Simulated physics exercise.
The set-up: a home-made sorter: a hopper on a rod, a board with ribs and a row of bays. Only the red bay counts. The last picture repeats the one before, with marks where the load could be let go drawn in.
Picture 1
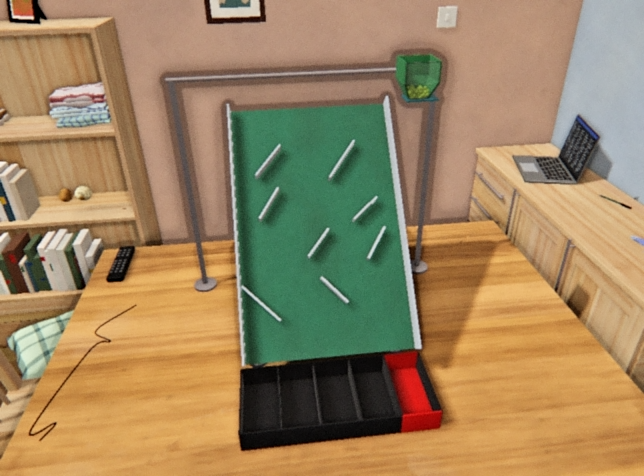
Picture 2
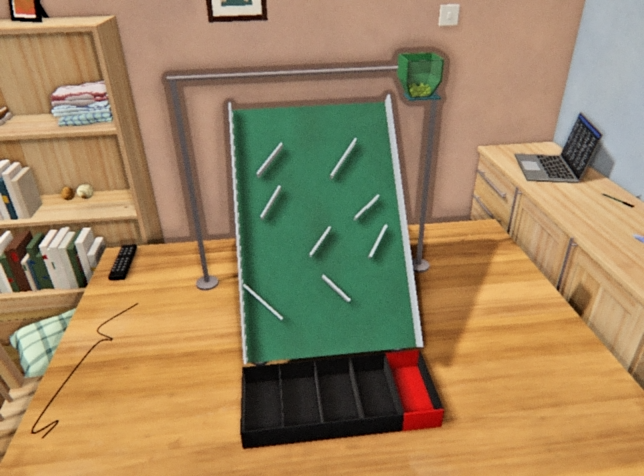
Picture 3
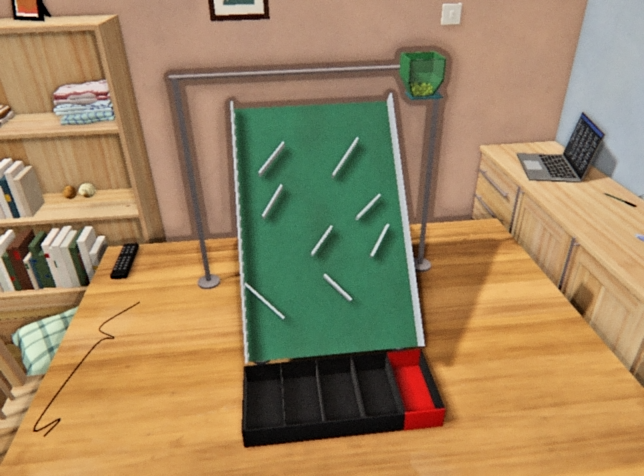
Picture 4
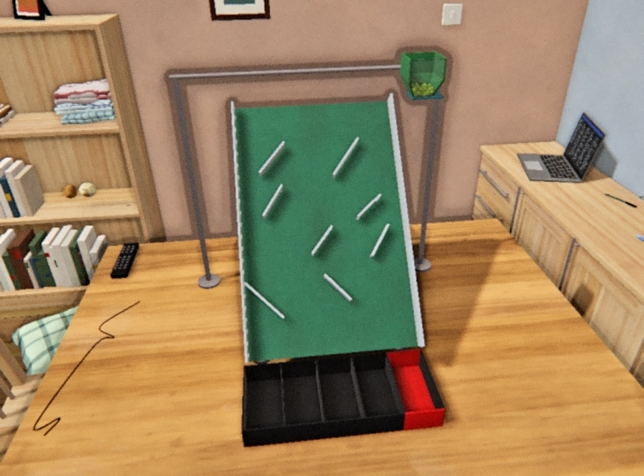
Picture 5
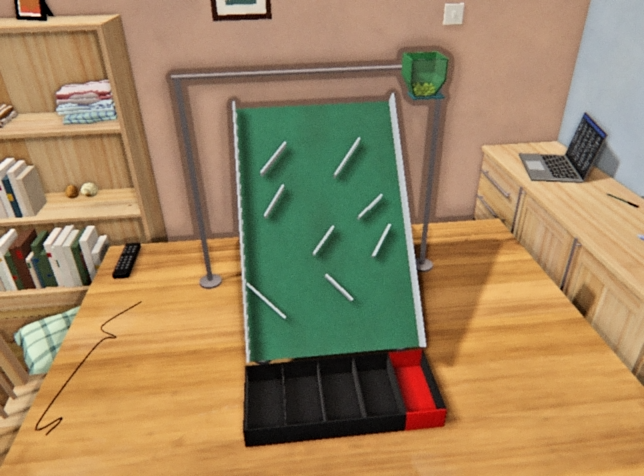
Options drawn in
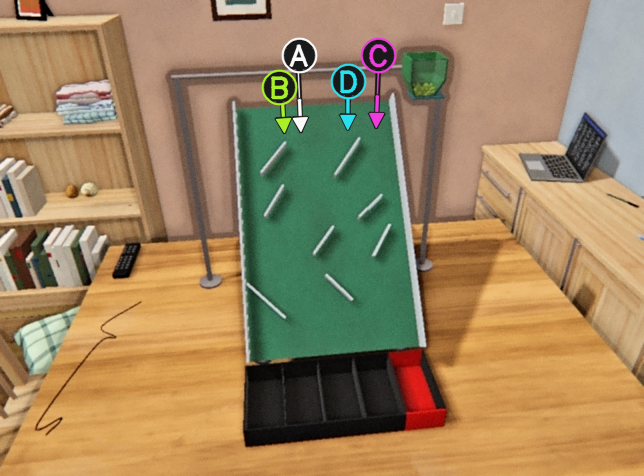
On a wooden table in a room with a bookshelf and a laptop, a sloped green board with slanted pale ribs stands above a row of black bays and one red bay at the right. A green hopper hangs from a rod at the upper right, and nothing moves beyond a slight shift of the view.
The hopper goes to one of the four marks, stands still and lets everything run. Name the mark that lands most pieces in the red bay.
C.
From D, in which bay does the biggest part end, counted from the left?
The second.
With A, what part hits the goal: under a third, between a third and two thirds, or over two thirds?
Under a third.
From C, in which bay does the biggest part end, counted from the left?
It is the fifth one.
On the marked copy, mark A meets the board at (300, 126); mark B meets the board at (284, 127); mark C meets the board at (376, 122); mark D meets the board at (347, 124).
With A, just a few in the red bay, the larger part in other bays, about a tenth outside the box.
With B, just a few in the red bay, the larger part in other bays, about a tenth outside the box.
With C, roughly half in the red bay, roughly a quarter in other bays, roughly a quarter outside the box.
With D, about a tenth in the red bay, the larger part in other bays, about a tenth outside the box.
